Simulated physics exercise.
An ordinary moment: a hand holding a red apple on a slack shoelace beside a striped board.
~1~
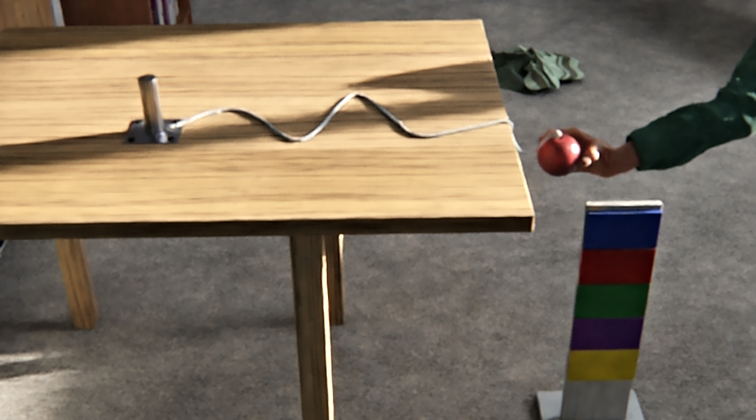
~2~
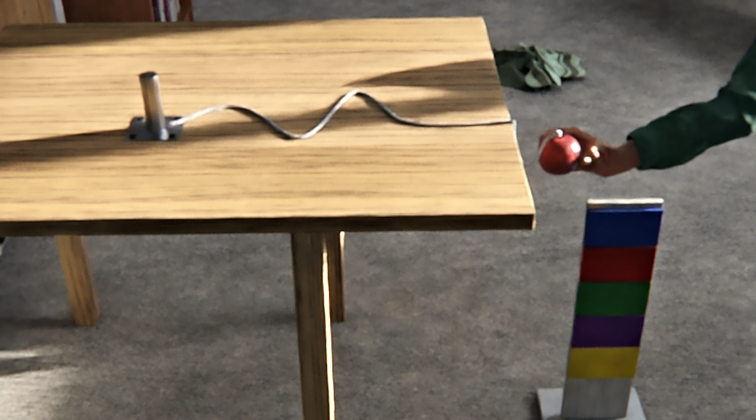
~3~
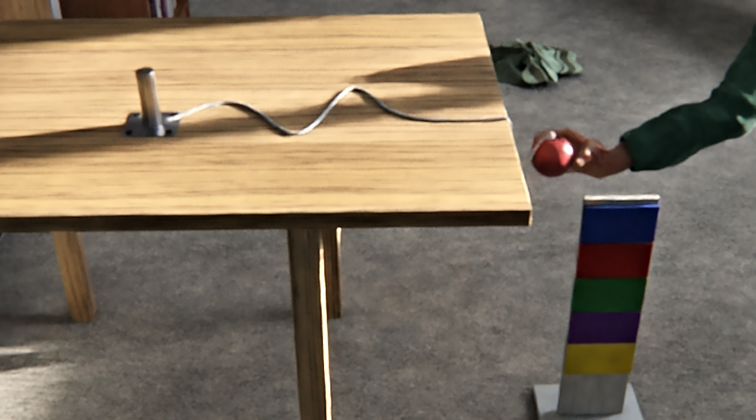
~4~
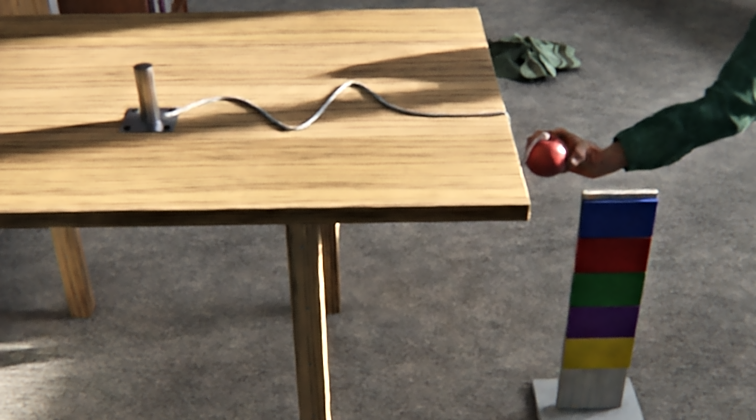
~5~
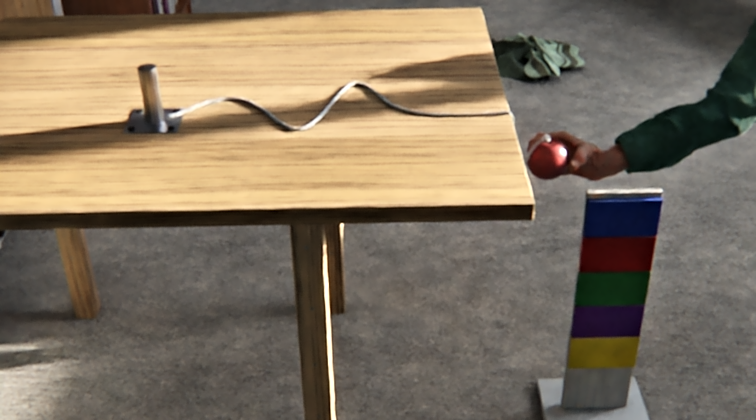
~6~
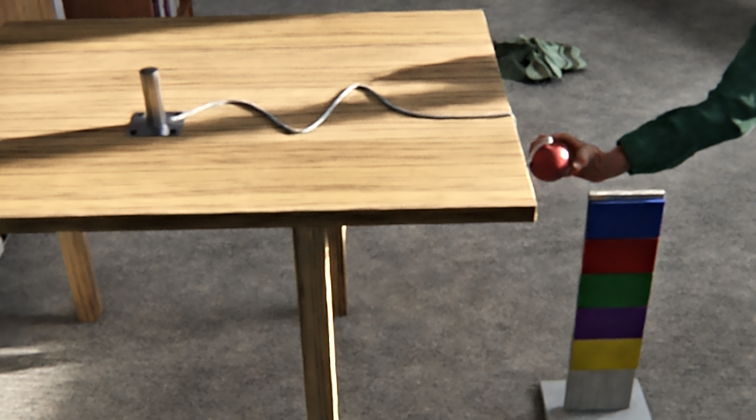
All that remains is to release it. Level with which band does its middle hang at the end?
Its middle rests at the purple band.
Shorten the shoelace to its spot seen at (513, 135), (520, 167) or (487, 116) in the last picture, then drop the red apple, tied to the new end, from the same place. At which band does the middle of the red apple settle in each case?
In that order: Red; green; blue.
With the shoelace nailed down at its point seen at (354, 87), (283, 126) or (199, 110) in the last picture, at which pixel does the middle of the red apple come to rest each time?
Try by try, around (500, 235), (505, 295) and (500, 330).
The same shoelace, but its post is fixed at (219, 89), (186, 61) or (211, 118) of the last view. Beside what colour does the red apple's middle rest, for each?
In that order: Yellow; purple; yellow.
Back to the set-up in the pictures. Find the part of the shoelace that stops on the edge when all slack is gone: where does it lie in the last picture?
Near (385, 100).
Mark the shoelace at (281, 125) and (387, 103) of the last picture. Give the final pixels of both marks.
About (324, 120), and the other about (514, 131).
Early on, apple near (472, 319); level with purple.
Midway, apple near (512, 346); level with purple.
Finally, apple near (497, 343); level with purple. The purple one.
